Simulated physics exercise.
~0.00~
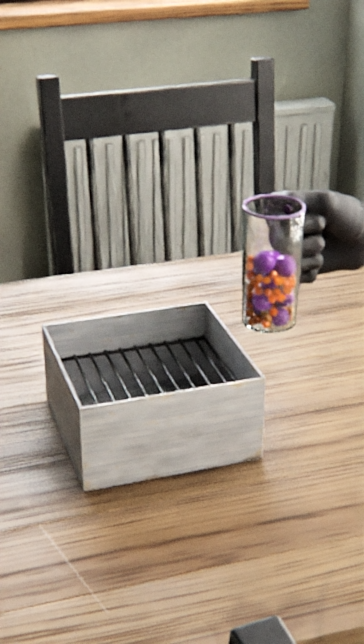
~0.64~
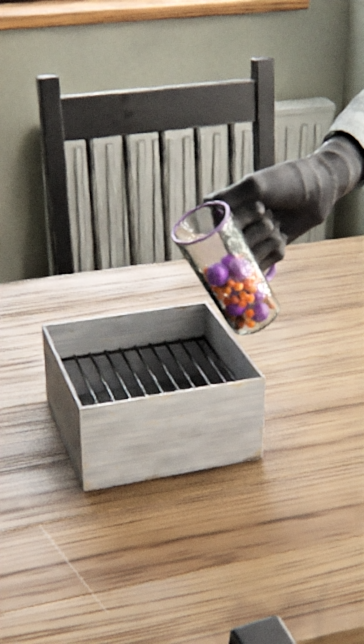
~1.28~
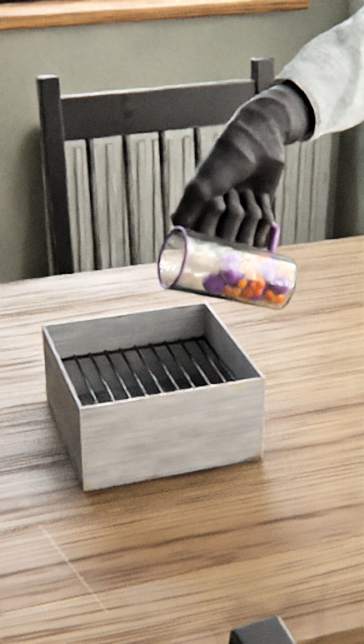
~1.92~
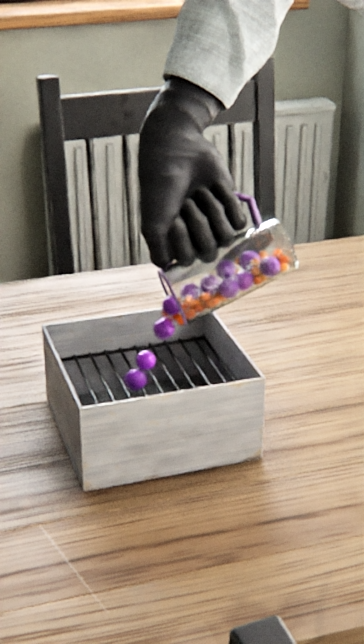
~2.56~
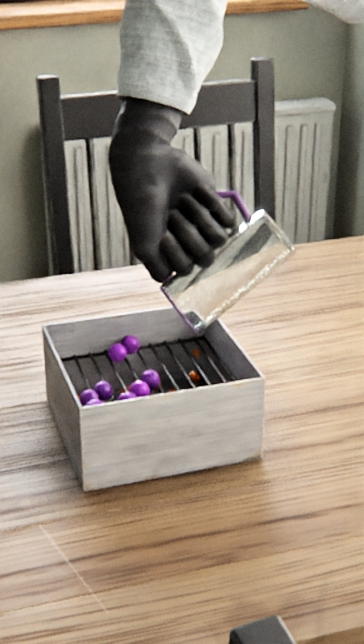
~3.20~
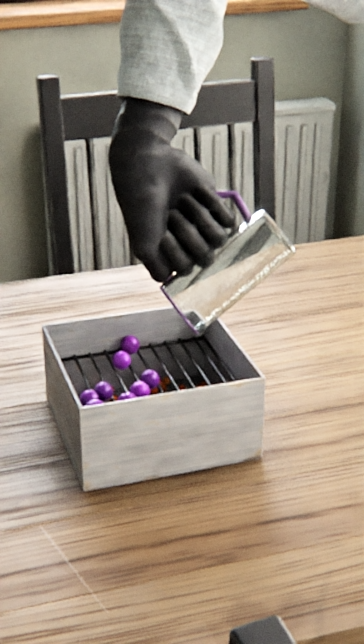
The clip opens on a dark-gloved hand holding a clear cup of purple and orange balls upright beside an open grey box with a dark wire rack inside, on a wooden table. The hand carries the cup left and tips it onto its side, the balls still inside. As it tilts further, purple balls begin to drop toward the rack. The rest pour out until the cup is empty, the orange ones slipping between the wires. At the end, the purple balls rest on the wires, mostly toward the left, while the orange ones have all fallen below.
